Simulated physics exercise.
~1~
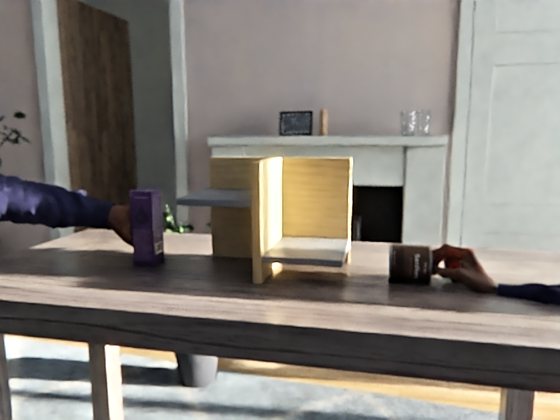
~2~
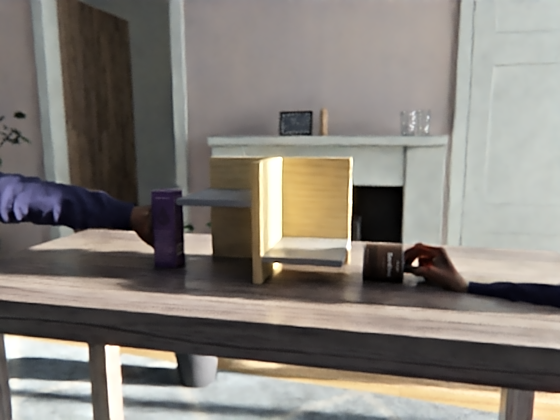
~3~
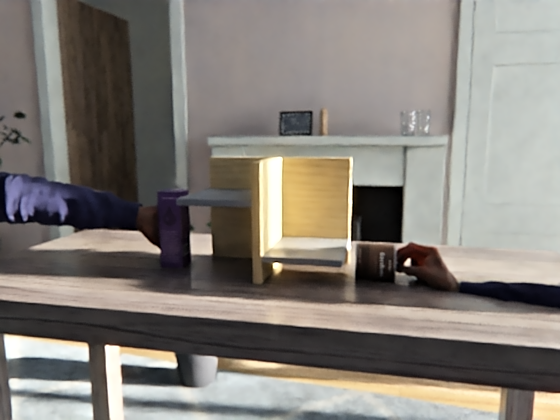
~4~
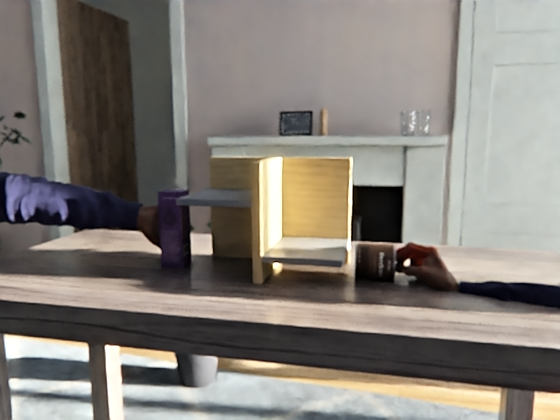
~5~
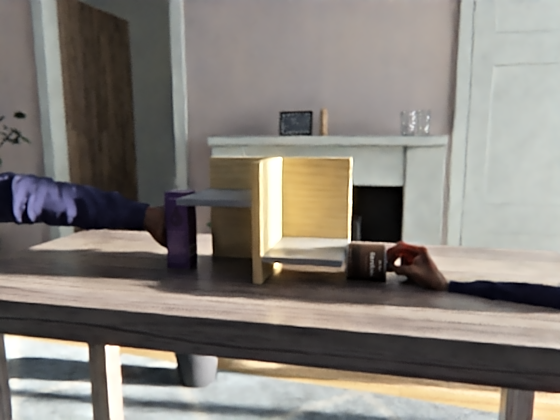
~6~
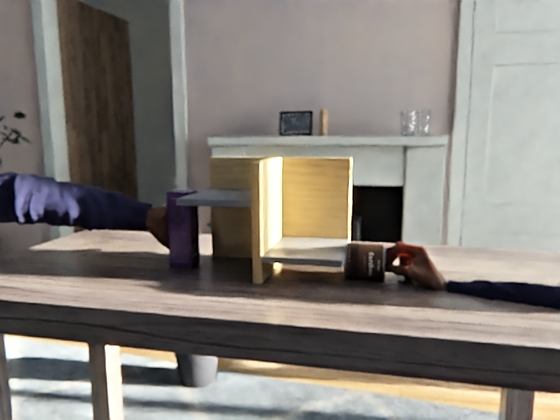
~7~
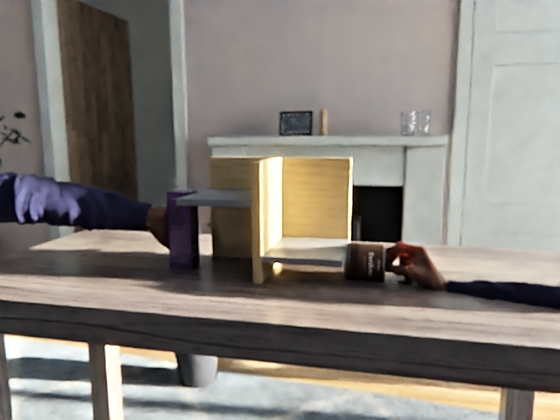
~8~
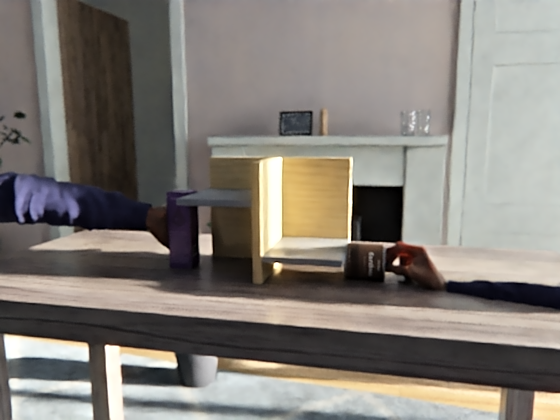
On a wooden table in a sunlit room with a white fireplace, a small pale wood rack stands with a low shelf on each side. A hand on the left holds an upright purple carton, while a hand on the right grips a brown tin. The hands push the two things inward along the tabletop, the carton moving right and the tin moving left. After a brief pause they edge slightly closer to the shelves. Both catch at the shelf edges, too tall to slip underneath, and stay there with the hands still on them.
